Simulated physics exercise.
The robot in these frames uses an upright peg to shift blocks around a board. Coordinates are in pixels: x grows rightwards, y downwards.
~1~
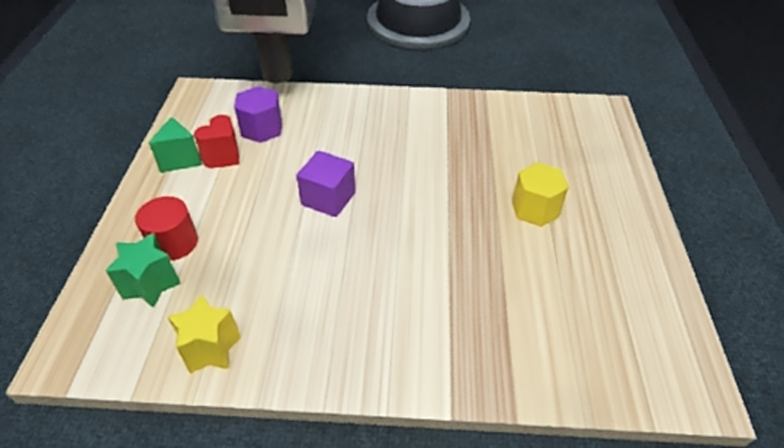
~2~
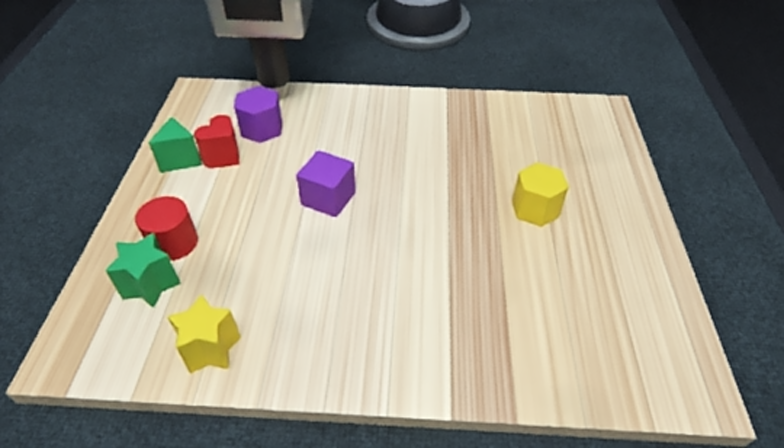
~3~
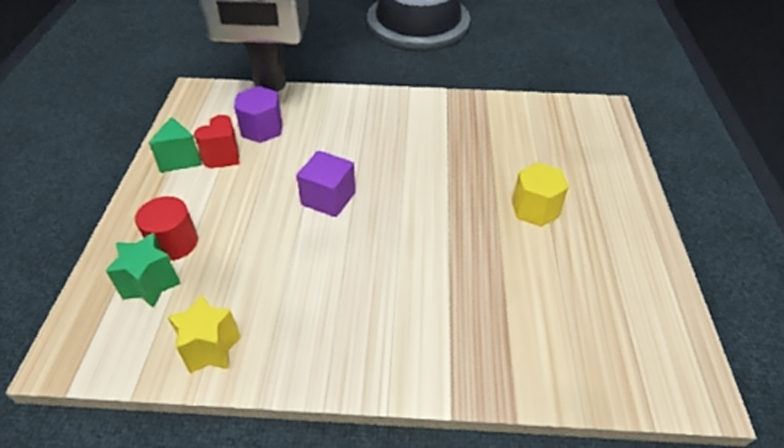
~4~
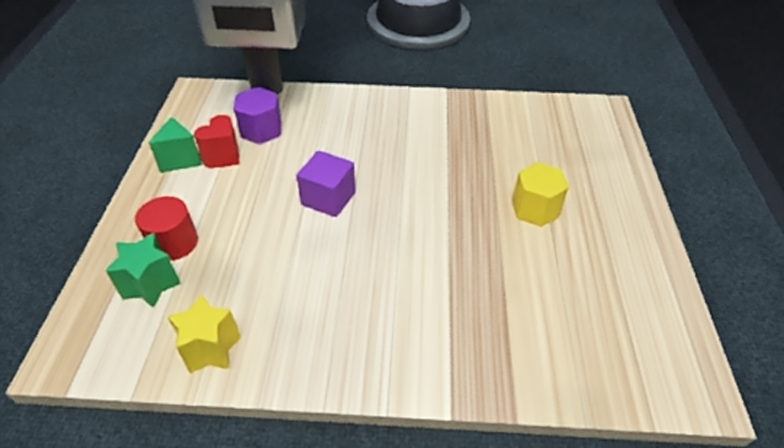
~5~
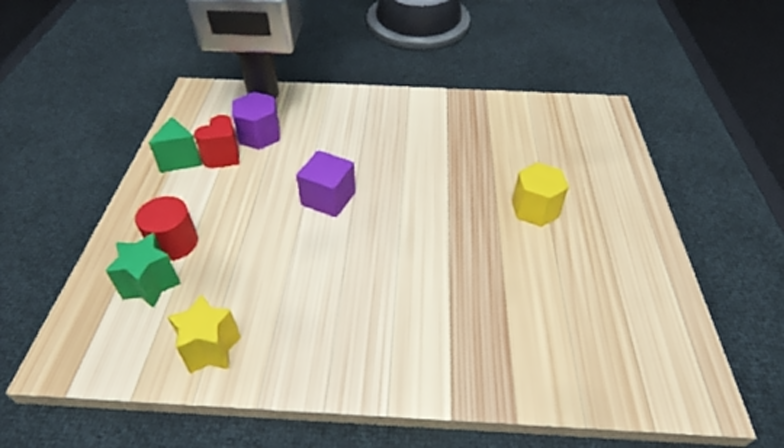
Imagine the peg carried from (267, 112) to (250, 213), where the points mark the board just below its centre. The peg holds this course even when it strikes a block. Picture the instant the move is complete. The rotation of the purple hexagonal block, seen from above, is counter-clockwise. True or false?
My answer: True.
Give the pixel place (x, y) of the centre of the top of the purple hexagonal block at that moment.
At pixel (261, 210).
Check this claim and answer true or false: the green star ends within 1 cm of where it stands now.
This is true.
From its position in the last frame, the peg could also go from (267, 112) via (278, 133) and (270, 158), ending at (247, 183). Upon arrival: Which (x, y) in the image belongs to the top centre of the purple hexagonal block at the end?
The answer is (212, 181).
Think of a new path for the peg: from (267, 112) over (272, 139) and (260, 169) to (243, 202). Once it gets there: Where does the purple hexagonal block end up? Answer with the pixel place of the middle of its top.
Its top middle will sit at (234, 203).
What follows on the original path. One third of the way, peg at (258, 124); red heart at (212, 130); purple hexagonal block at (254, 137), turned 15° anticlockwise.
Two thirds of the way, peg at (252, 158); red heart at (212, 130); purple hexagonal block at (256, 173), turned 35° anticlockwise.
At the end, peg at (245, 195); green star in place; red heart at (212, 130); purple hexagonal block at (261, 210), turned 65° anticlockwise; purple square piece in place.
